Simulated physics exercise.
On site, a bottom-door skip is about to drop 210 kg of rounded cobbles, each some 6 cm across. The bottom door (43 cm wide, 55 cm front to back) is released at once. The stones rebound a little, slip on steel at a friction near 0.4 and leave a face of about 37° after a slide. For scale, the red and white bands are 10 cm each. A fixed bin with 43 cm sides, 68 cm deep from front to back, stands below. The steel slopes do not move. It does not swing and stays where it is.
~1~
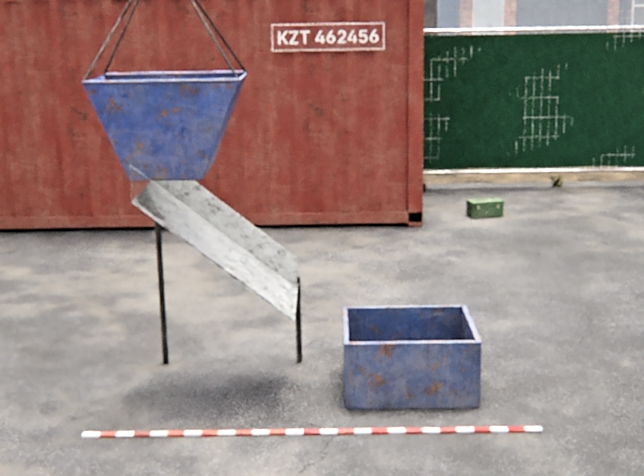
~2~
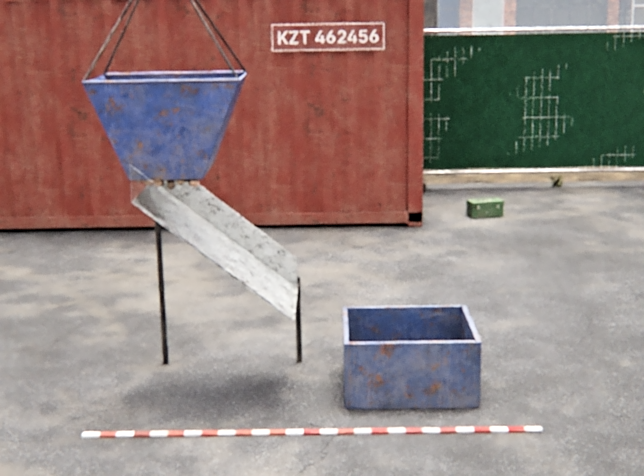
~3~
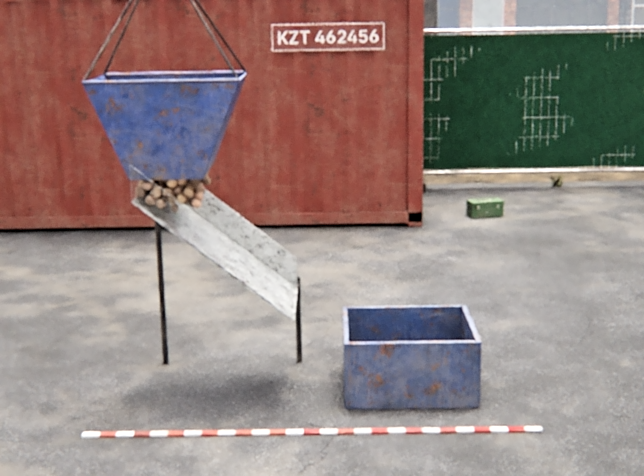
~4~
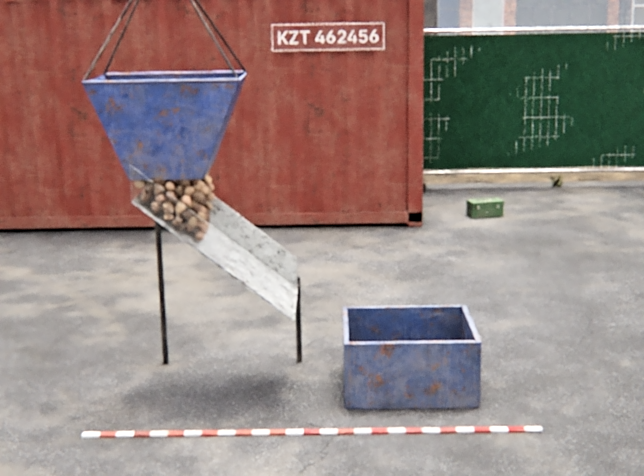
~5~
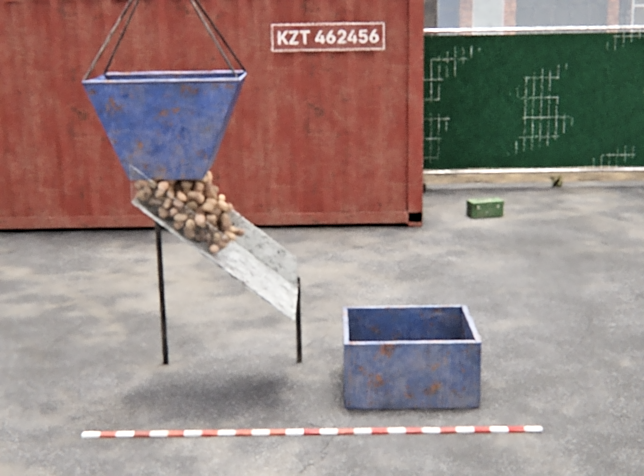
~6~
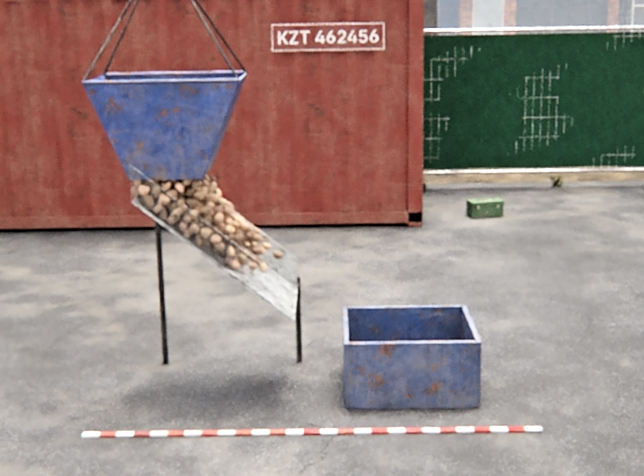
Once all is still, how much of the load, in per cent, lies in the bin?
Close to 12 in a hundred.
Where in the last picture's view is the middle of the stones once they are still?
Their middle is at about (320, 376).
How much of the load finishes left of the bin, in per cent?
Near 80 in a hundred.
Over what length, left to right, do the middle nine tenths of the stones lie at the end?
Roughly 120 cm.
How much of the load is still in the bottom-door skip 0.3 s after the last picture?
Roughly 10 per cent is still inside.
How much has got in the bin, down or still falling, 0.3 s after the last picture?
About 0 per cent by then.
Then, 0.3 s after the last picture, 10 % in the bottom-door skip, 71 % on the steel, 18 % falling or lying left of the bin, 1 % falling or lying in the bin; the stones farthest right are at (355, 328).
Then, 0.7 s after the last picture, 0 % in the bottom-door skip, 41 % on the steel, 52 % falling or lying left of the bin, 6 % falling or lying in the bin, 1 % falling or lying beside or right of the bin; the stones farthest right are at (451, 373).
Then, 1.3 s after the last picture, 0 % in the bottom-door skip, 84 % falling or lying left of the bin, 12 % falling or lying in the bin, 4 % falling or lying beside or right of the bin; the stones farthest right are at (460, 370).
Then, 2.2 s after the last picture, 0 % in the bottom-door skip, 81 % falling or lying left of the bin, 12 % falling or lying in the bin, 7 % falling or lying beside or right of the bin; the stones farthest right are at (463, 374).
Then, 4.1 s after the last picture, 0 % in the bottom-door skip, 81 % left of the bin, 12 % in the bin, 7 % beside or right of the bin; the stones farthest right are at (463, 374).
